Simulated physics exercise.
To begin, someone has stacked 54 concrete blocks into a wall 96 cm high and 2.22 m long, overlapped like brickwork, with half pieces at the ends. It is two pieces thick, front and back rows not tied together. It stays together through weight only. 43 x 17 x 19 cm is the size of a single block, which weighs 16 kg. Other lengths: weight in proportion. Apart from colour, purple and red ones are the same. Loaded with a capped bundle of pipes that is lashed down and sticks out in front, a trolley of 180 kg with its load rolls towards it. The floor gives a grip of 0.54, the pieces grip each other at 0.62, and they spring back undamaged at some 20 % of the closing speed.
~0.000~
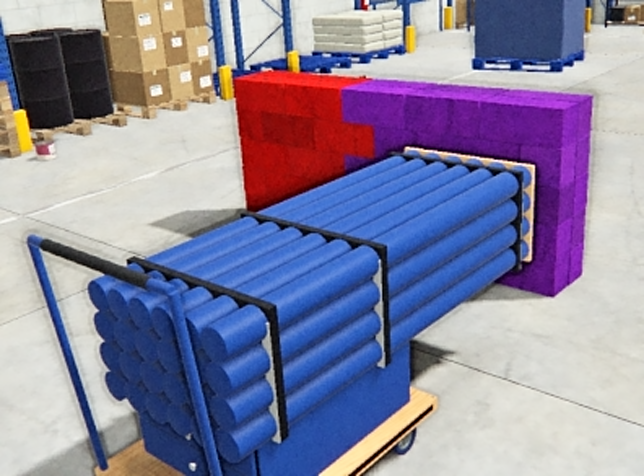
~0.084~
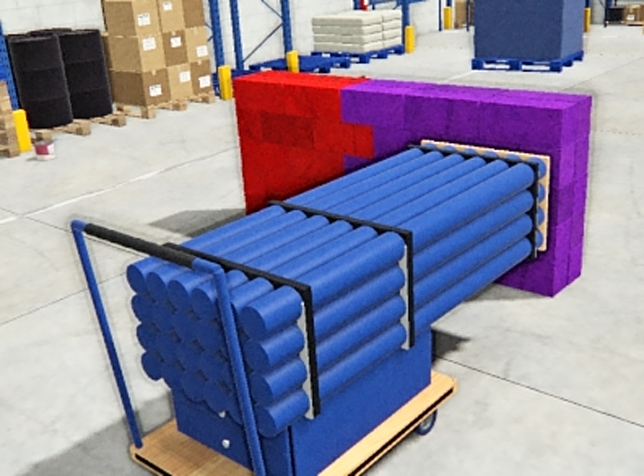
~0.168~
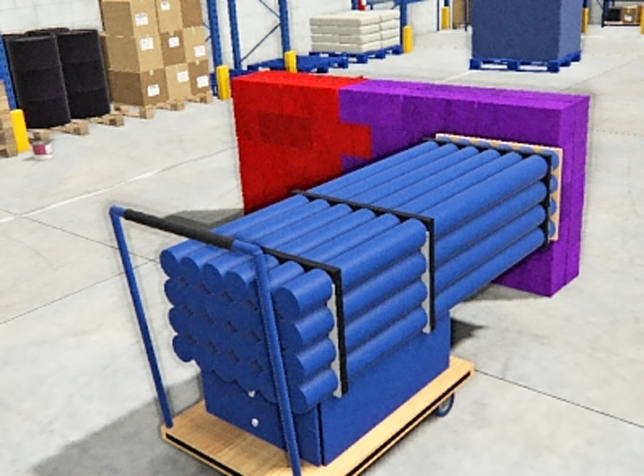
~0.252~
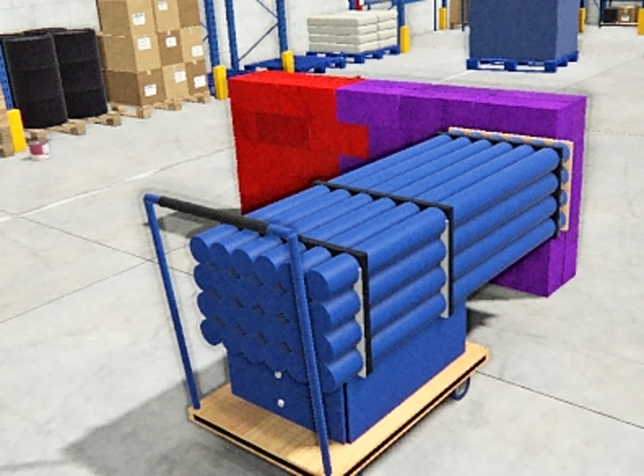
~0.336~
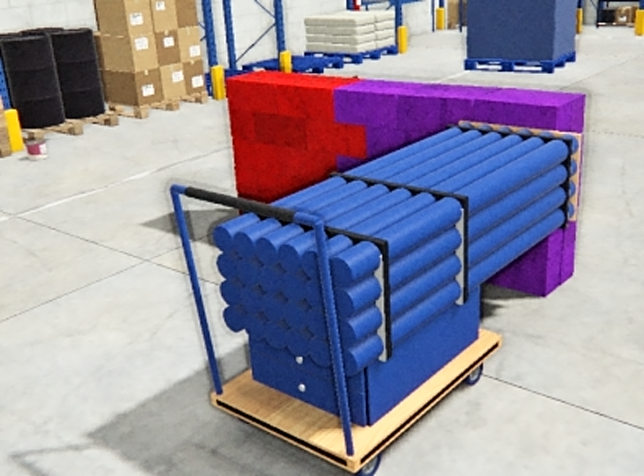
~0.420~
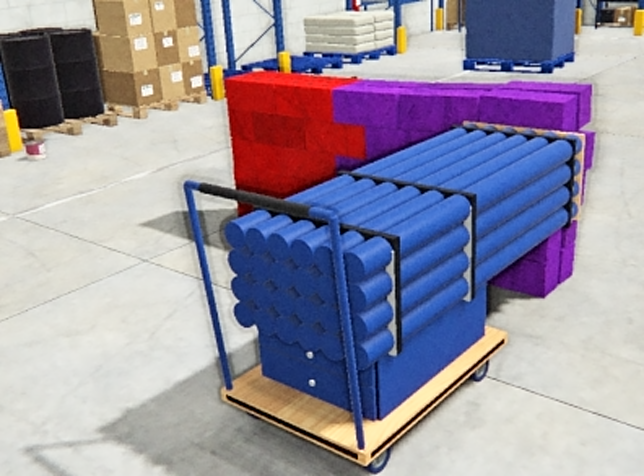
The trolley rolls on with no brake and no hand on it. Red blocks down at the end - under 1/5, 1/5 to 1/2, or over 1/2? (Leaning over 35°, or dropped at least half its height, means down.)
Under 1/5.
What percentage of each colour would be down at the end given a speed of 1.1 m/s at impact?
Red 0%, purple 0%.
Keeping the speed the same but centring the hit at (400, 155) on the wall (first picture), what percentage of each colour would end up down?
Then red ends 10 per cent down and purple 30 per cent.
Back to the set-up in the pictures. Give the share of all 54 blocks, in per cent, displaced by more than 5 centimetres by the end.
I get 25 %.
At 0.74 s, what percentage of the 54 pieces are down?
It's 5 percent at that point.
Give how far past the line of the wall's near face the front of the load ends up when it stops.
Some -5 cm beyond.
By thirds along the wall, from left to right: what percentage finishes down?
Per cent by third - left: 0; middle: 10; right: 30.
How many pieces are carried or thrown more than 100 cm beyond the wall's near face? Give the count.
2 or so.
Around 0.74 s, load 14 cm past the wall's line, still rolling; none of the 24 red blocks down (2 of 54 in all colours); top red block unmoved; top purple block displaced 11 cm.
Around 1.12 s, load 8 cm past the wall's line, still rolling; none of the 24 red blocks down (8 of 54 in all colours); top red block unmoved; top purple block displaced 7 cm.
Finally (3.2 s), load 1 mm past the wall's line, stopped; none of the 24 red blocks down (8 of 54 in all colours); top red block unmoved; top purple block displaced 7 cm. That is 0 per cent. Seen by the last camera, middles, top red block near (311, 100), top purple block near (449, 111).
